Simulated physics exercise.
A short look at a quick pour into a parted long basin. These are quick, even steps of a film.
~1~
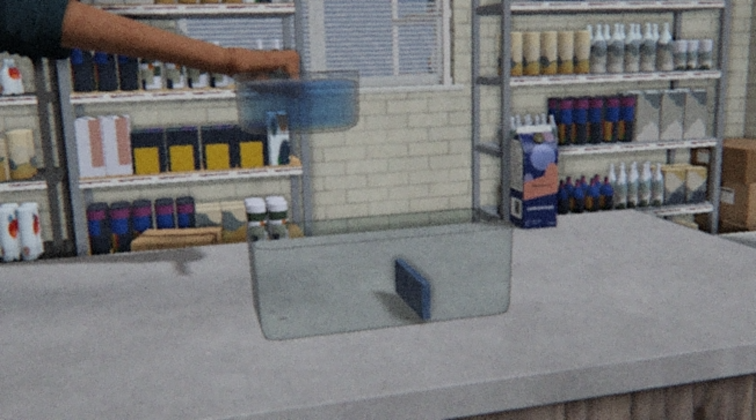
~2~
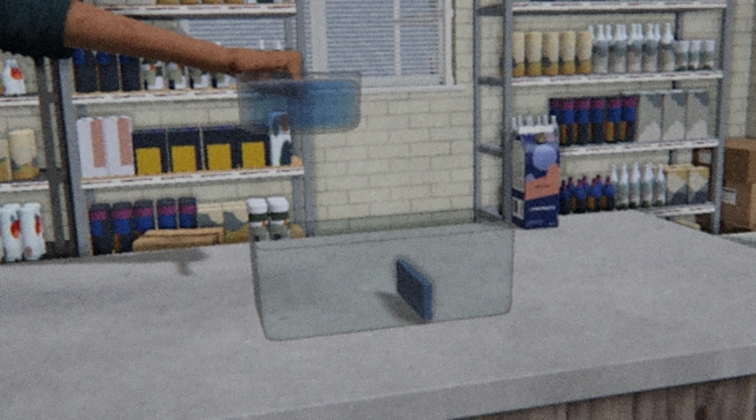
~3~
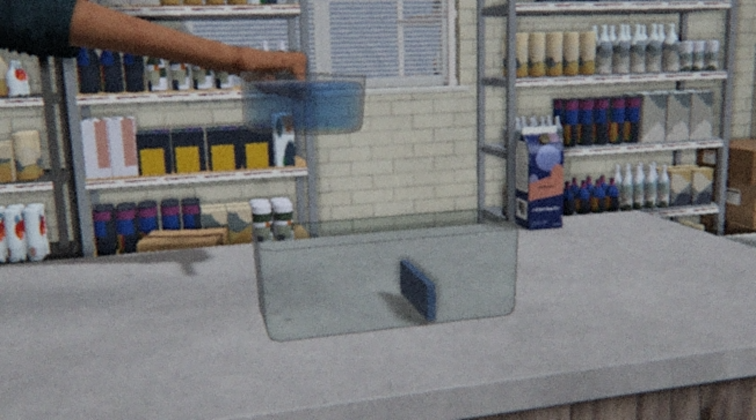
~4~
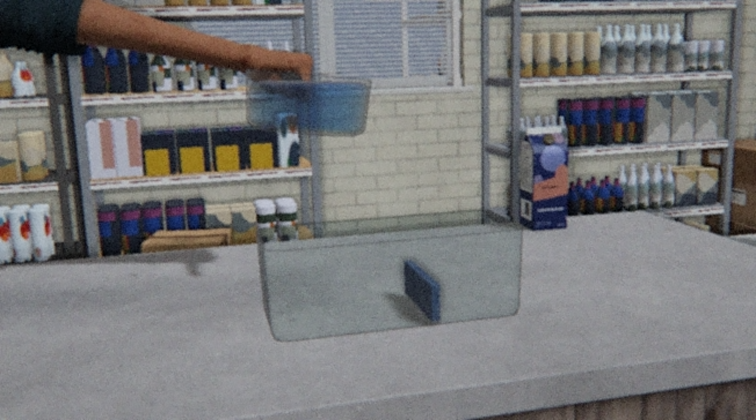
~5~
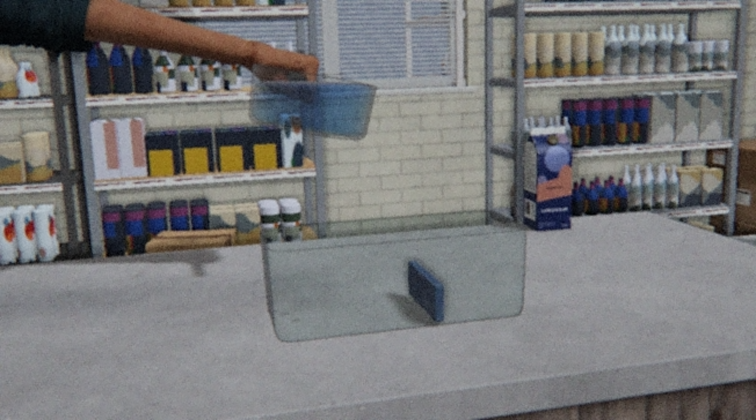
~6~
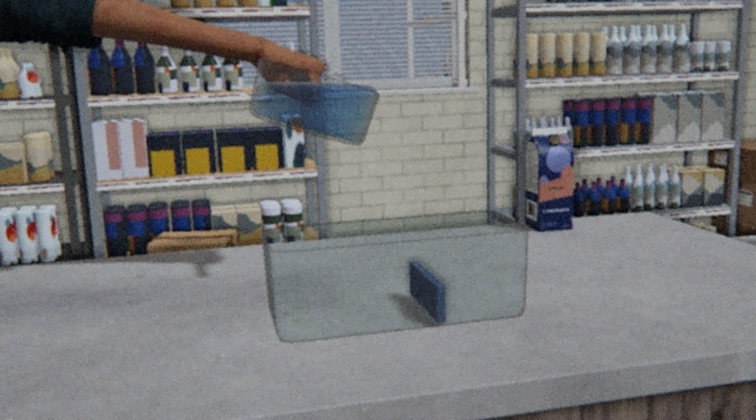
A hand gradually tilts a small clear container of blue liquid rightward above a long basin.
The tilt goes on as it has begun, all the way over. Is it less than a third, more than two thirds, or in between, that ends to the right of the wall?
The share right of the wall is between a third and two thirds.
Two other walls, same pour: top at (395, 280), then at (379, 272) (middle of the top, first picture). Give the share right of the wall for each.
Near 60 % and 75 %.
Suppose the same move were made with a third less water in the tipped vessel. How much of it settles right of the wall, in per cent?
Roughly 25 in a hundred.
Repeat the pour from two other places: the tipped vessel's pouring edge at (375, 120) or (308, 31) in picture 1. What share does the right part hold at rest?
Near 50 % and 5 %.
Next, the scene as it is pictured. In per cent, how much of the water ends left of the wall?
Close to 50 per cent.
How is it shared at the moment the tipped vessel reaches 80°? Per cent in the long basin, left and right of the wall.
Left: 5 %. Right: 15 %.
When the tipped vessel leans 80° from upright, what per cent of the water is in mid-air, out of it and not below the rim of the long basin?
About 45 per cent.
A moment on, the tilt is 80° and 34 per cent is still to pour, 4 is left of the wall and 15 right of it.
Next, the tilt is 106° and 5 per cent is still to pour, 37 is left of the wall and 47 right of it.
Then the tilt is 107° and 0 per cent is still to pour, 50 is left of the wall and 47 right of it.
Later the tilt is 107° and 0 per cent is still to pour, 52 is left of the wall and 46 right of it.
Finally, 52 per cent lies left of the wall, 46 right of it and 2 outside.
